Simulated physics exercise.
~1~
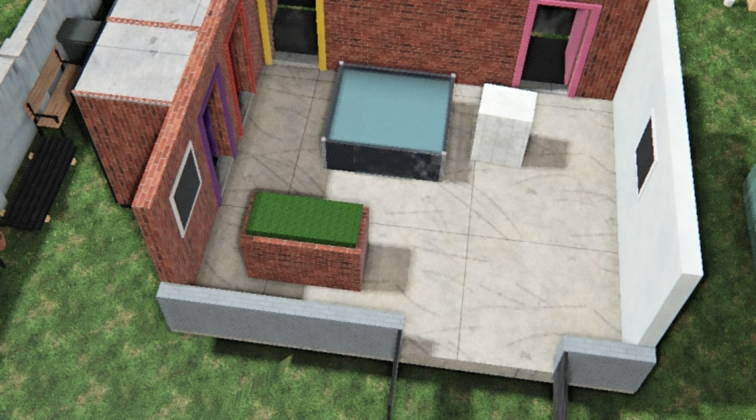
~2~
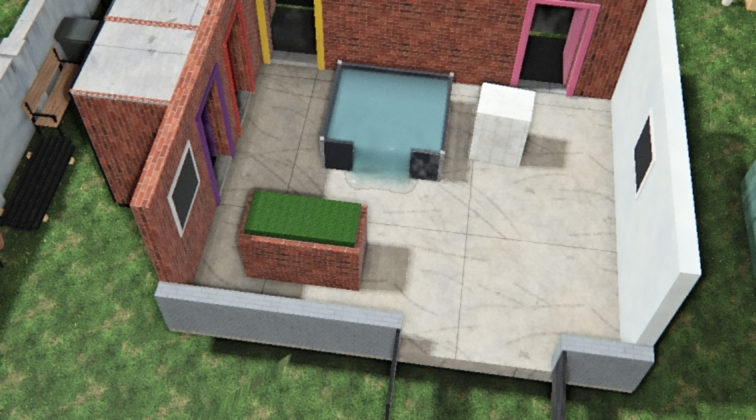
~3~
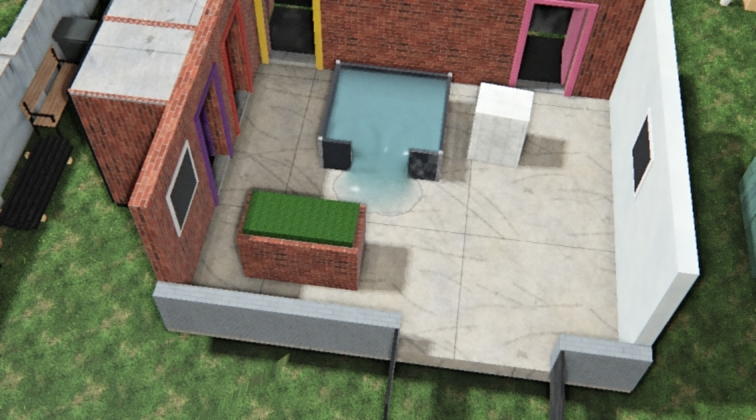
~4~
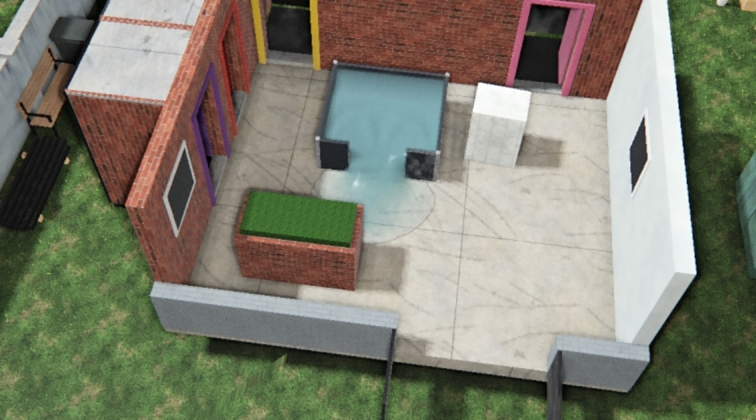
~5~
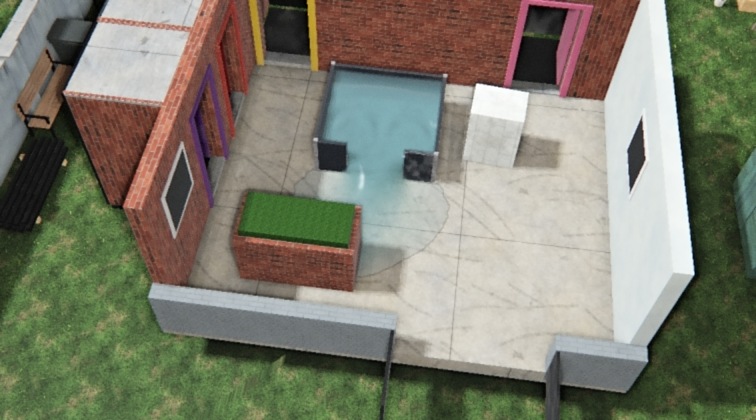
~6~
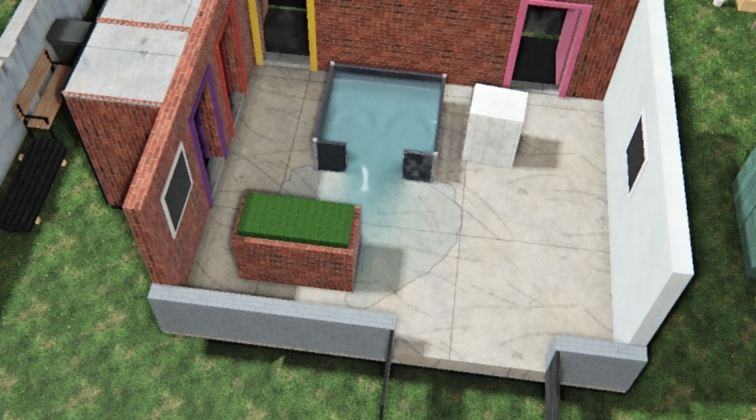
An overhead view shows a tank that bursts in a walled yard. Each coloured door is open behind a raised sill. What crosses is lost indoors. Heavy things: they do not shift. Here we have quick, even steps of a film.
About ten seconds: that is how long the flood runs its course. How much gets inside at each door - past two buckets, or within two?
Outcome: The pink door sees no more than two buckets come in. The red door sees no more than two buckets come in. The purple door sees more than two buckets come in. The yellow door sees no more than two buckets come in.
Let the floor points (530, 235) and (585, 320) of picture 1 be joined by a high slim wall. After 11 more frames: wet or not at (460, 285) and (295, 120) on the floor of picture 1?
Result, in order: Swamped / bone-dry.
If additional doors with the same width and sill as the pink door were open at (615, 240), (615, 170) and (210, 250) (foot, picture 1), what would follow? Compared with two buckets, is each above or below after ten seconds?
In order: Stays within it, stays within it, tops the limit.
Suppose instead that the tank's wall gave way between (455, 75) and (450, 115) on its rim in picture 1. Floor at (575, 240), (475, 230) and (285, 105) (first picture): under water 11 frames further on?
In turn: Untouched, then inundated, then untouched.
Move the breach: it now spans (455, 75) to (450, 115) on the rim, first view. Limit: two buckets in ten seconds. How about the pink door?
Note on pink - it gets too much.
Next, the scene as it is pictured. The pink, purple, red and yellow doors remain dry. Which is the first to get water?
The purple-painted one.
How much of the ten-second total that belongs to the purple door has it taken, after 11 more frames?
Roughly 10 percent.
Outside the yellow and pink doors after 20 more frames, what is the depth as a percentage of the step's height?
The first sits near 50 in a hundred and the second near 0 in a hundred.
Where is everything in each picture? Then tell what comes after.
Still water in the tank at (390, 110), in the first picture.
Water pours out at (381, 163) and has run to (411, 186), in the second picture.
Water pours out at (380, 165) and has run to a hidden place, in the third picture.
The front is at (368, 240), out from the gap at (377, 165), in the fourth picture.
Water pours out at (375, 165) and has run to (369, 270), in the fifth picture.
The front is at (360, 304), out from the gap at (375, 166), in the sixth picture.
A moment on, water covers 25 % of the floor; the pink door not reached, the red door not reached, the purple door not reached, the yellow door not reached.
Next, water covers 40 % of the floor; the pink door not reached, the red door not reached, the purple door under two buckets in, the yellow door not reached.
Then, water covers 50 % of the floor; the pink door not reached, the red door wet at the sill, nothing in, the purple door over two buckets in, the yellow door wet at the sill, nothing in.
Later, water covers 65 % of the floor; the pink door not reached, the red door wet at the sill, nothing in, the purple door far over two buckets in, the yellow door wet at the sill, nothing in.
In the end, water covers 80 % of the floor; the pink door wet at the sill, nothing in, the red door wet at the sill, nothing in, the purple door far over two buckets in, the yellow door wet at the sill, nothing in.
